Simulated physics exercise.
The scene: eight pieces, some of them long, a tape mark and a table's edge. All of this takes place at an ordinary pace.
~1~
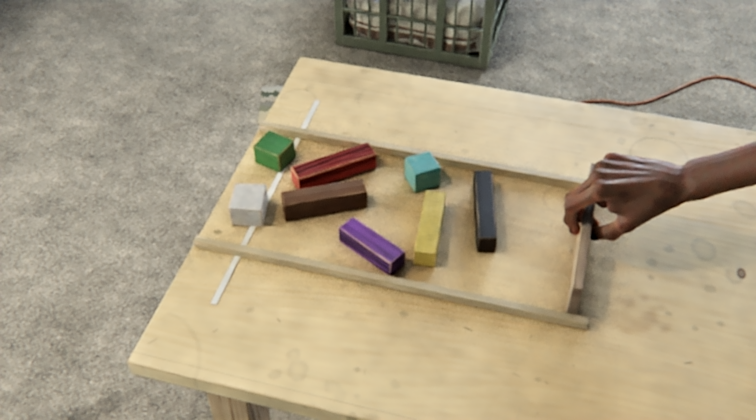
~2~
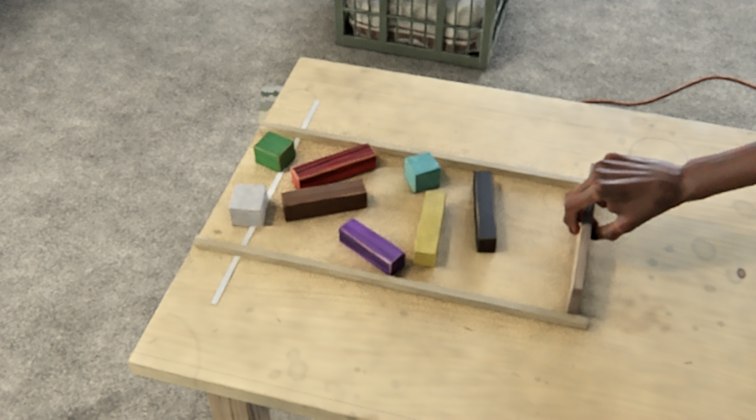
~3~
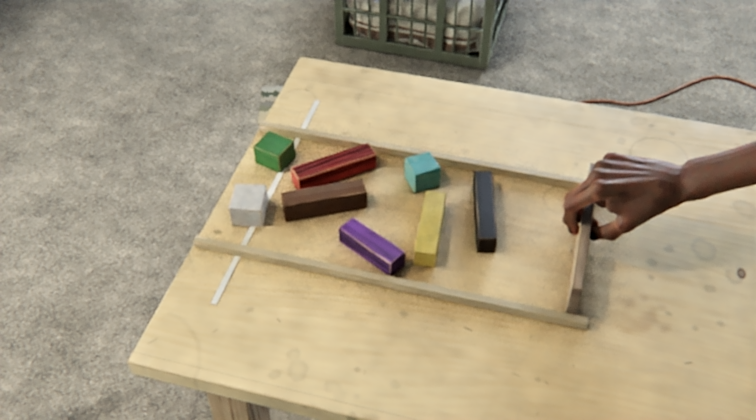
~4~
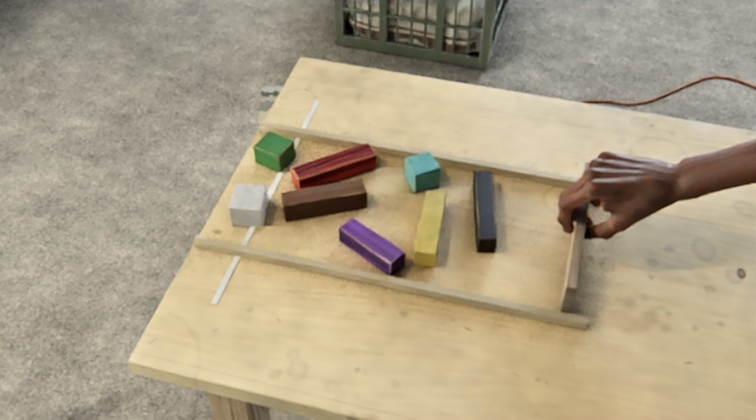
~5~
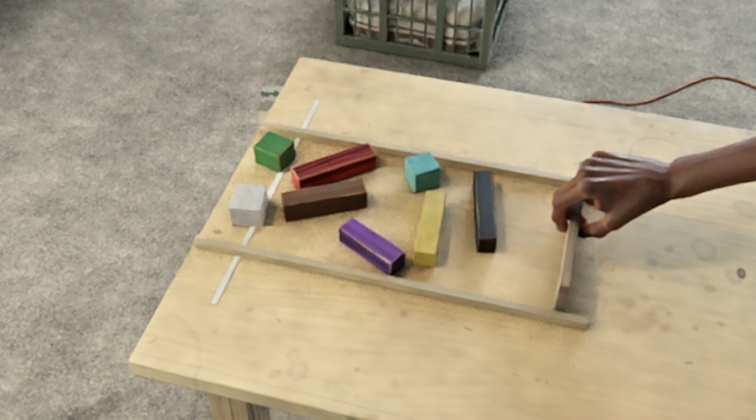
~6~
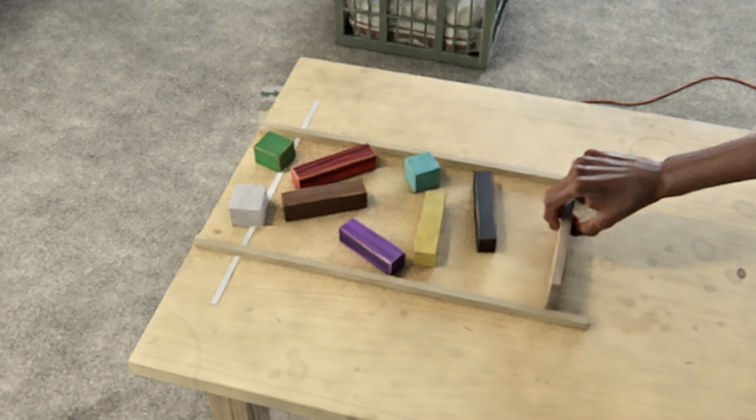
On a wooden tabletop, a hand slides an upright board slightly left between two rails, towards scattered coloured blocks lying still.
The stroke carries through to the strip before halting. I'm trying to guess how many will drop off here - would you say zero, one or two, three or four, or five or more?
I'd say three or four.
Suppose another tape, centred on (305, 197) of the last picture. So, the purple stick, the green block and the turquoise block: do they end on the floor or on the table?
Taking each: The purple stick holds its spot, the green block topples, the turquoise block holds its spot.
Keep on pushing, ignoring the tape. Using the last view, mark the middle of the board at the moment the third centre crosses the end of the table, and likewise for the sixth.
The middle sits near (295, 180) at the first moment and near (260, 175) at the second.
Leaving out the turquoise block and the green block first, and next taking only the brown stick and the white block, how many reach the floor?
First try: 3 fallen; other try: 2.
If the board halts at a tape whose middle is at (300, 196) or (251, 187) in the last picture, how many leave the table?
2 and 7 down on the floor.
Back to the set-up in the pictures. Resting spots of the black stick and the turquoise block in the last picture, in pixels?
Roughly at (270, 169) and at (260, 142), in that order.
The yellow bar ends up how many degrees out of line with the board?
Some 0 degrees.
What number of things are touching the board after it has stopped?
It's 2 of them.
Early on, none off yet; green block at rest near (275, 152); white block at rest near (249, 205); red stick at rest near (334, 167).
Finally, the number that fall off is three or four; lost, brown stick, red stick, white block and green block.
